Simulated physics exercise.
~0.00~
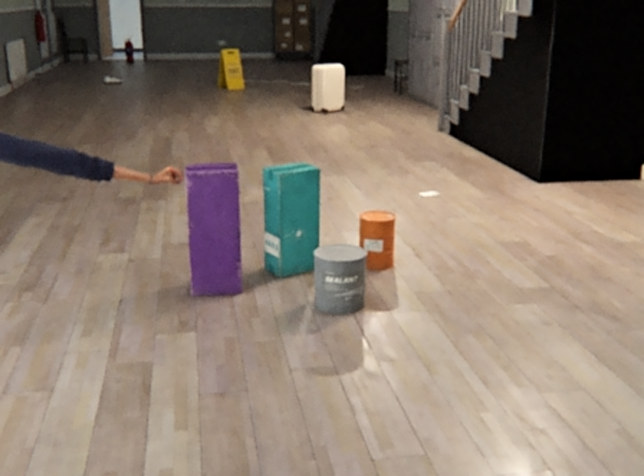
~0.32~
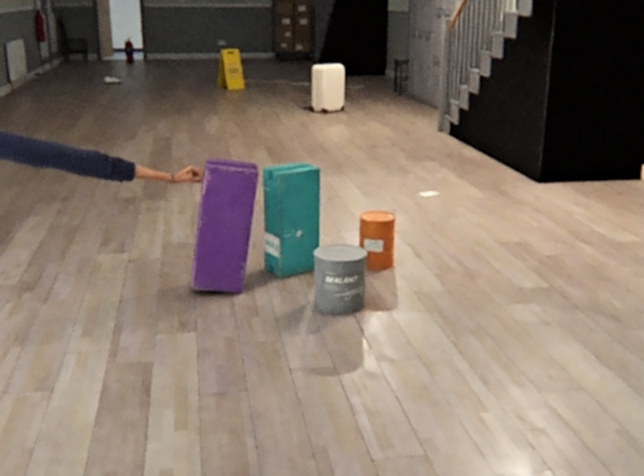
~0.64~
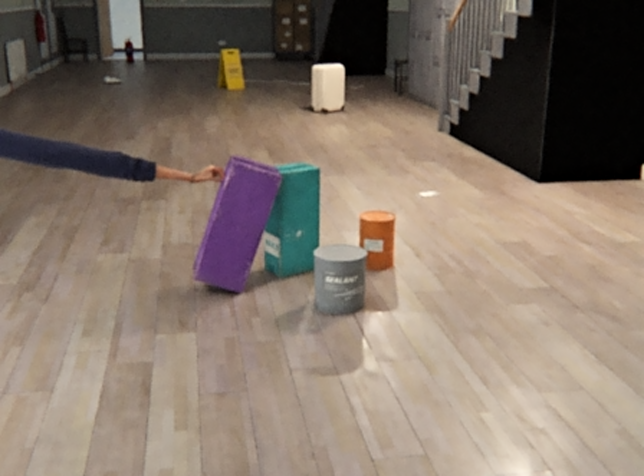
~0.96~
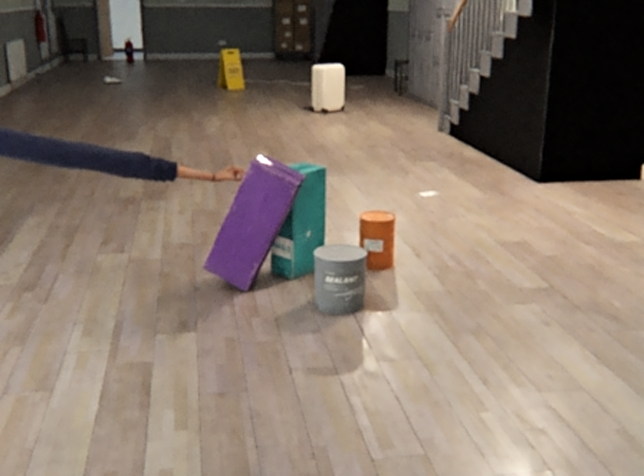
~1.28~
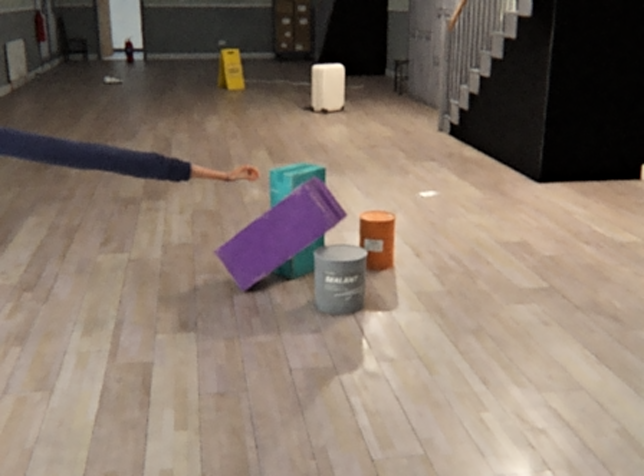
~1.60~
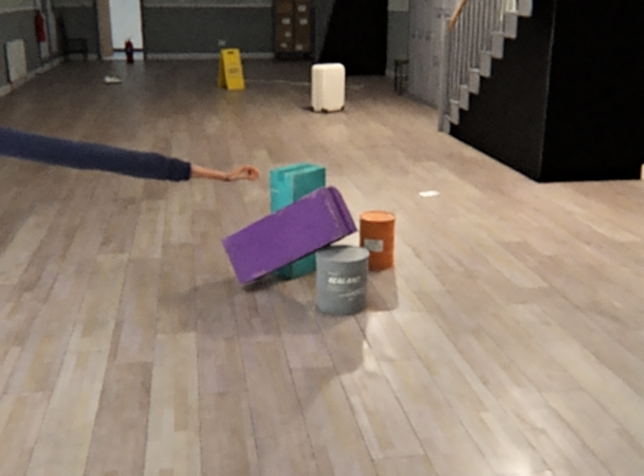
A hand pushes the tall purple box rightward until it tips over against the grey pail.
